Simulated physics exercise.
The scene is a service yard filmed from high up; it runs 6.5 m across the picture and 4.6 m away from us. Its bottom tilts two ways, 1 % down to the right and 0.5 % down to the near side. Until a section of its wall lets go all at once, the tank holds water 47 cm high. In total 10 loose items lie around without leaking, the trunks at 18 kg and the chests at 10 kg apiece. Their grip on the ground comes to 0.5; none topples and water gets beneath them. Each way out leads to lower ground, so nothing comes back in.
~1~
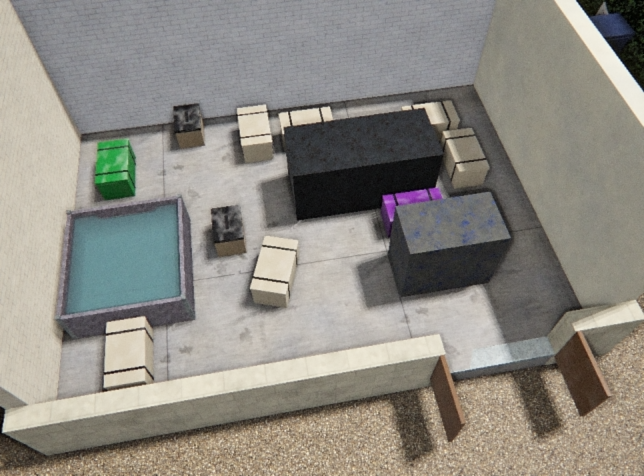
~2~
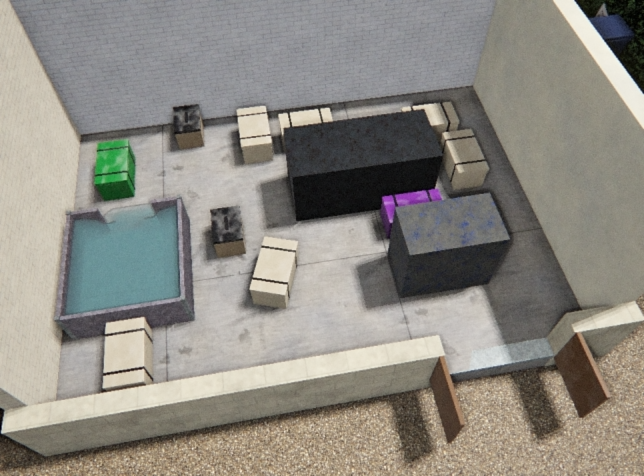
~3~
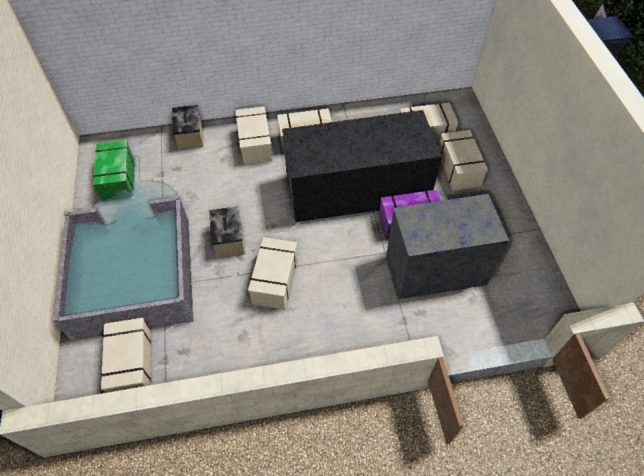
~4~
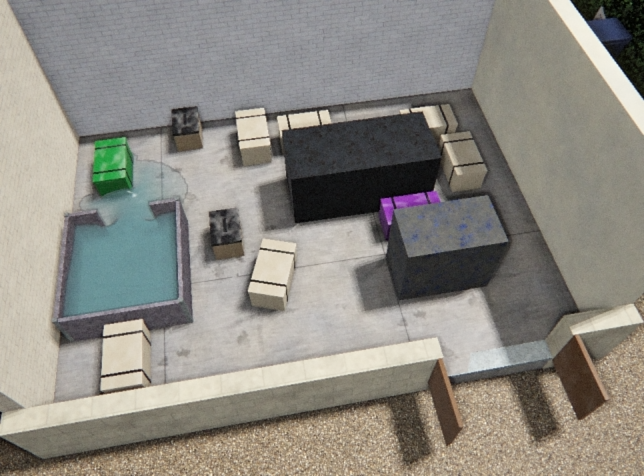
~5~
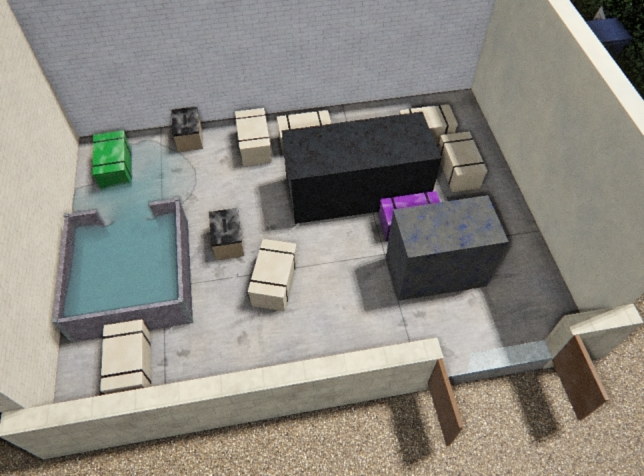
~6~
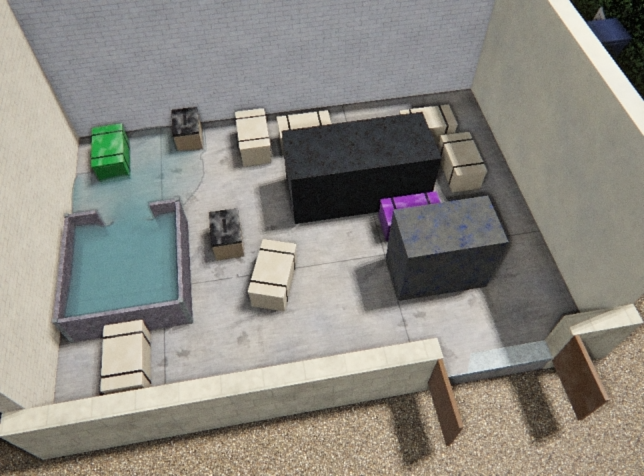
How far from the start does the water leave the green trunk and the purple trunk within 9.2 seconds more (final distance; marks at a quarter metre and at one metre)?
In the end chances are the green trunk gets dragged off a good way. Chances are the purple trunk won't really stir.
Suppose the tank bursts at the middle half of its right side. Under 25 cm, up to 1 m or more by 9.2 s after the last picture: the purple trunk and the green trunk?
Then the purple trunk gets carried off, the green trunk barely shifts.
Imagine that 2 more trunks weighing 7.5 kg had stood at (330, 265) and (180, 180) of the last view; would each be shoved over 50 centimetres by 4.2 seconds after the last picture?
So it goes behind the line, then across the line.
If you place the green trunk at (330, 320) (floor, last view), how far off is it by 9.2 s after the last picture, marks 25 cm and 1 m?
Short answer: It hardly moves.
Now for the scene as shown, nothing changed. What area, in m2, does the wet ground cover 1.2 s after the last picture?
About 8.0 m2.
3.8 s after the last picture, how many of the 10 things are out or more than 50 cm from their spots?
The answer is 4.
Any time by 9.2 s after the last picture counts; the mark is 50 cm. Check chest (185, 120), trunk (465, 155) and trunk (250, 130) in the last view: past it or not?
Taking them in order: Exceeded, exceeded and exceeded.
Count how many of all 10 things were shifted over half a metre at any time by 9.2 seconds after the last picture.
6.
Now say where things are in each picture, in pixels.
The green trunk at (112, 160), on the bottom; the purple trunk at (415, 204), on the bottom; 2.0 m2 under water; 0 of 10 have shifted, in the first picture.
The green trunk at (111, 161) rests on the ground; the purple trunk at (414, 205), on the bottom; 2.4 m2 under water; 0 of 10 have shifted, in the second picture.
The green trunk at (110, 162) rests on the ground; the purple trunk at (413, 206) rests on the ground; 2.8 m2 under water; 0 of 10 have shifted, in the third picture.
The green trunk at (109, 159) rests on the ground, 8 cm from its start; the purple trunk at (413, 208), on the bottom; water covers 3.2 m2; 1 of 10 have shifted, in the fourth picture.
The green trunk at (108, 152) rests on the ground, 23 cm from its start; the purple trunk at (413, 208), on the bottom; 3.9 m2 under water; 1 of 10 have shifted, in the fifth picture.
The green trunk at (107, 144), on the bottom, 40 cm from its start; the purple trunk at (413, 208) rests on the ground; 4.7 m2 under water; 1 of 10 have shifted, in the sixth picture.
Then, 1.2 s after the last picture the green trunk is near (112, 127), 0.6 m from its start, afloat; the purple trunk is near (413, 208), 0.0 m from its start, aground; 0 of 10 are out; 2 afloat.
Then, 3.8 s after the last picture the green trunk is near (263, 127), 2.3 m from its start, afloat; the purple trunk is near (413, 208), 0.0 m from its start, aground; 0 of 10 are out; 4 afloat.
Then, 6.2 s after the last picture the green trunk is near (346, 135), 3.5 m from its start, afloat; the purple trunk is near (413, 208), 0.0 m from its start, aground; 0 of 10 are out; 5 afloat.
Then, 9.2 s after the last picture the green trunk is near (425, 130), 4.7 m from its start, afloat; the purple trunk is near (413, 208), 0.0 m from its start, aground; 0 of 10 are out; 5 afloat.
